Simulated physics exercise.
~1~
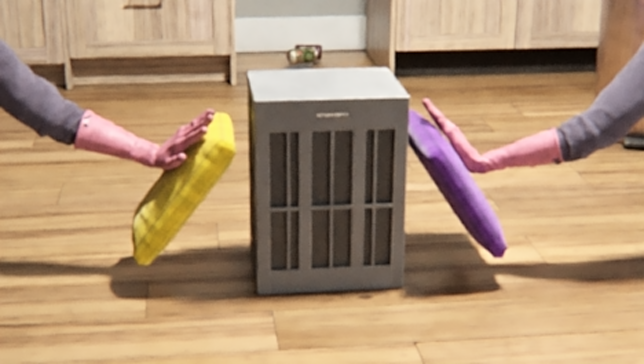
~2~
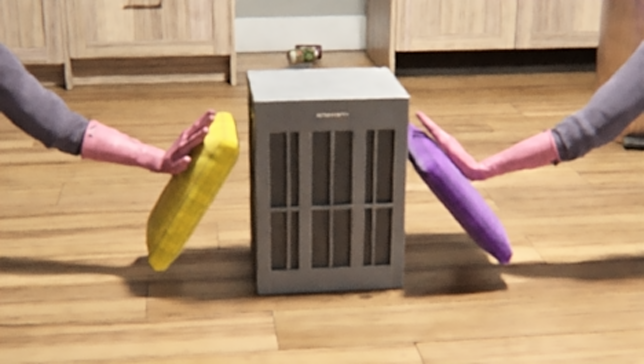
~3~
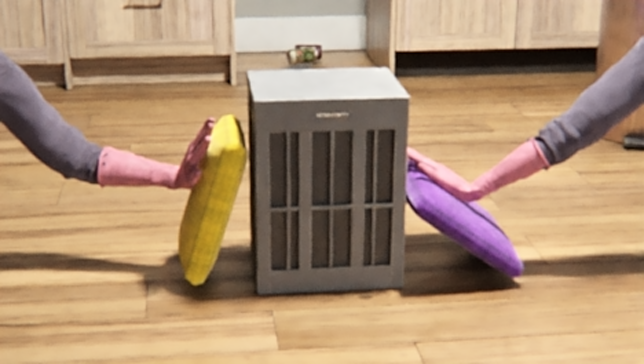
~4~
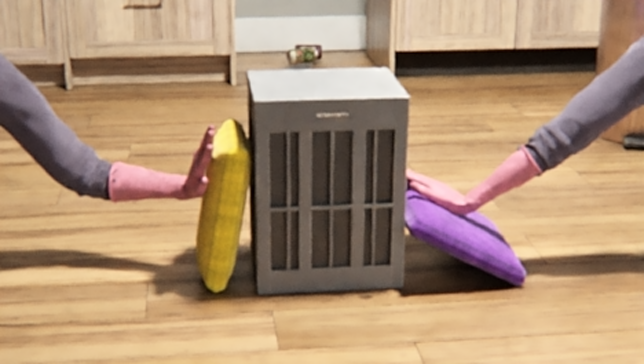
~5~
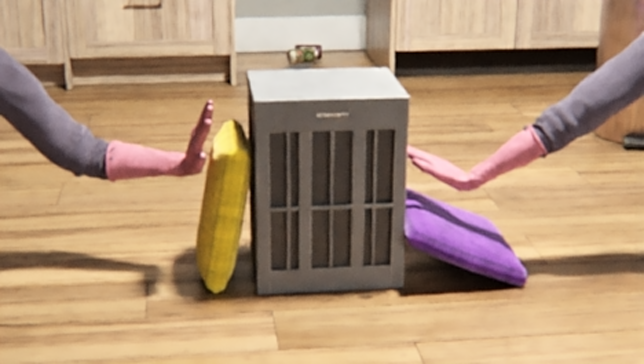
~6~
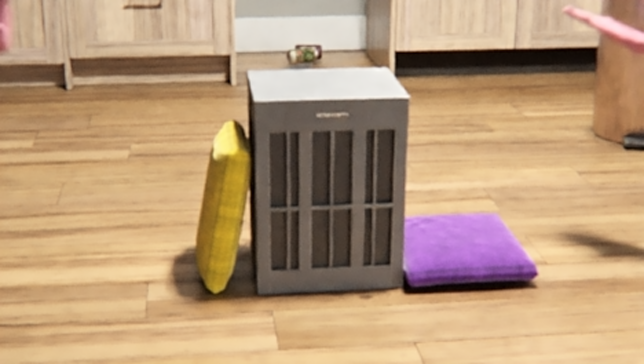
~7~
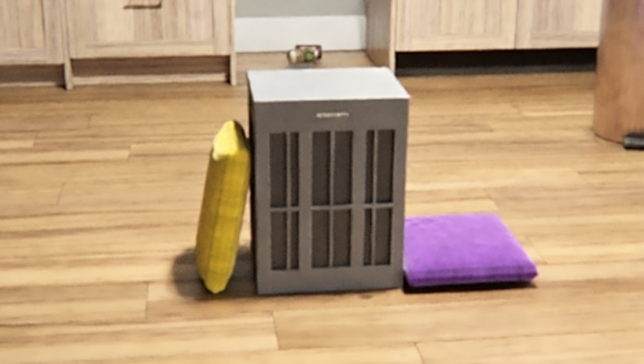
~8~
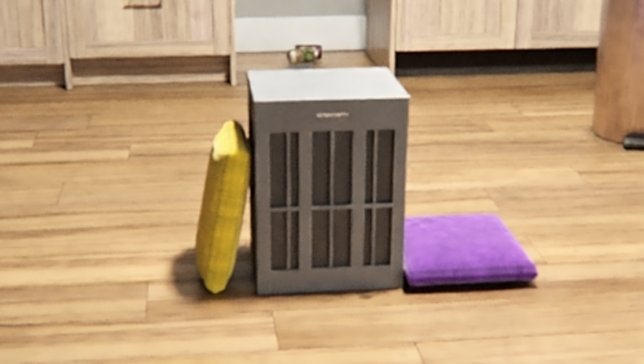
A yellow soft bag and a purple cushion, each guided by a pink-gloved hand, tilt beside a grey crate on a wooden floor, seen from the front by a still camera with pale cabinets behind. The left hand pushes the yellow bag rightward until it stands nearly upright against the crate. On the right, the purple cushion sinks lower under the other hand, its top edge sliding down the crate's side. Both hands then let go and draw back out of view. The yellow bag stays propped, while the purple cushion drops and ends flat on the floor.
